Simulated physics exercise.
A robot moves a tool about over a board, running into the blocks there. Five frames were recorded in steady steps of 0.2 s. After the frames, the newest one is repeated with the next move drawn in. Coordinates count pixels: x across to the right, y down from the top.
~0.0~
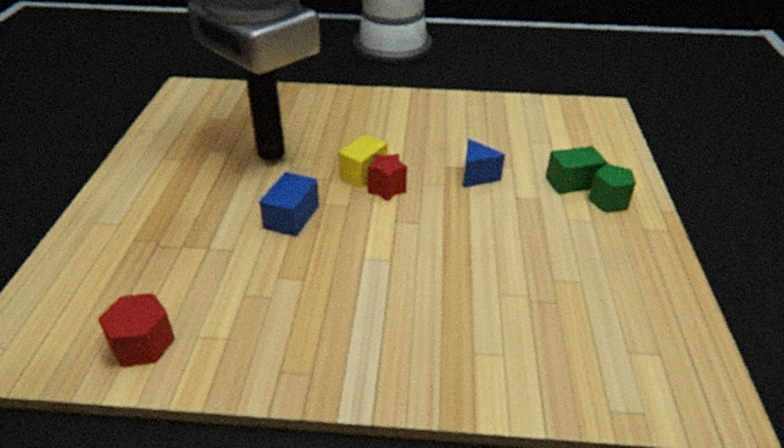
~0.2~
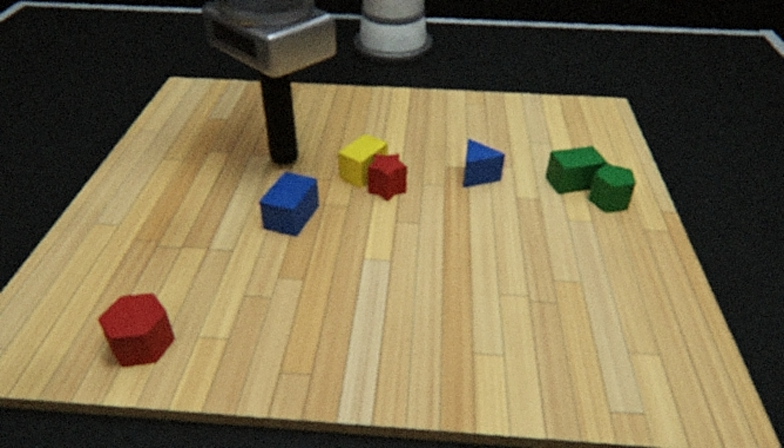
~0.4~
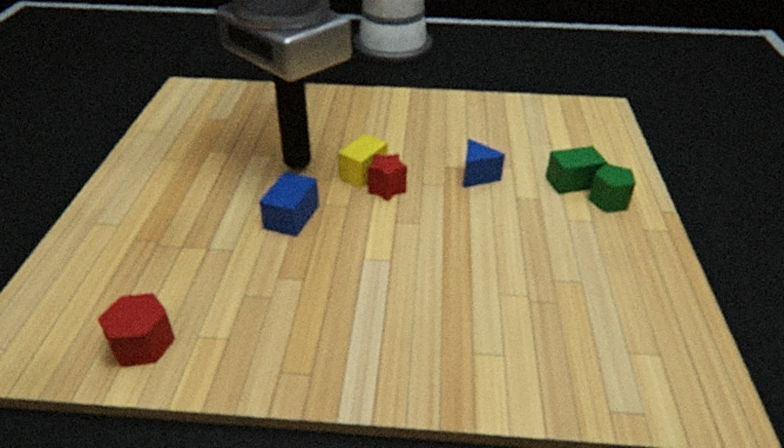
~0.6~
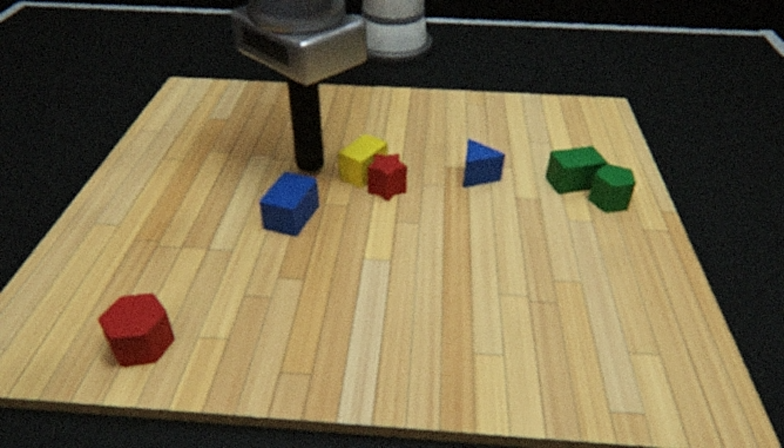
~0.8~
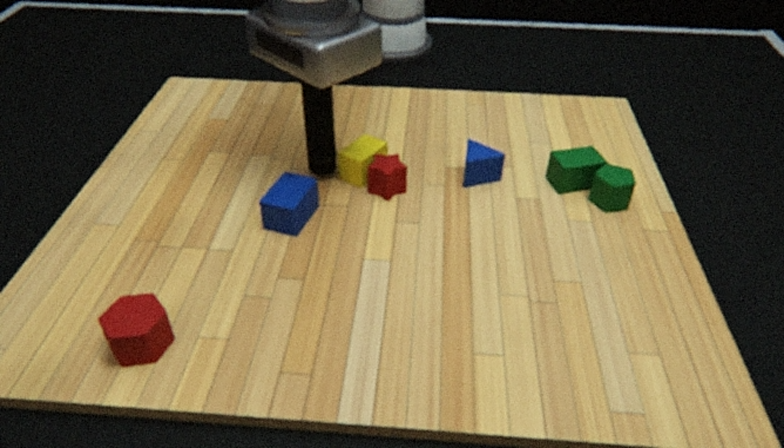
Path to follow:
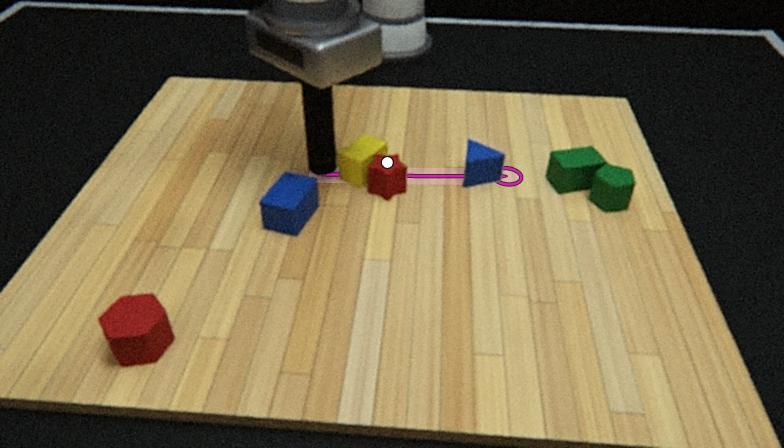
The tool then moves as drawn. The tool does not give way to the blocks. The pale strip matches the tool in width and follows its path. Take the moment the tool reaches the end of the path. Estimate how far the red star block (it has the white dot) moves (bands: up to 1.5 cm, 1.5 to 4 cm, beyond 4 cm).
It shifts 1.5 to 4 cm.
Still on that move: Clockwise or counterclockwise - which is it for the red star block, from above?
From the top: Clockwise.
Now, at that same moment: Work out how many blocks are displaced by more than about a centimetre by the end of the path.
It should be three or more, as far as I can tell.
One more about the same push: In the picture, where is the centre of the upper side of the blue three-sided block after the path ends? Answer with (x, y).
It should be at about (538, 147).
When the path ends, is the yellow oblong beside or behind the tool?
Yes, I think so.
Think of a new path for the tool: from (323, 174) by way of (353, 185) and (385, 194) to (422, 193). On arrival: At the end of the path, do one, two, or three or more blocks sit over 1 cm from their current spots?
Of all the blocks, two travel more than a centimetre.
Drawn move, from (323, 174) to (507, 176); the dot is on the red star block.
The first path, step by step. One third of the way, tool (385, 169); yellow oblong (412, 143), turned 55° anticlockwise; red star block (413, 166), turned 65° clockwise.
Two thirds of the way, tool (447, 170); yellow oblong (449, 135), turned 115° anticlockwise; red star block (416, 167), turned 80° clockwise.
At the end, tool (508, 170); yellow oblong (450, 134), turned 120° anticlockwise; red star block (416, 167), turned 80° clockwise; blue three-sided block (538, 147), turned 25° anticlockwise; green oblong still.
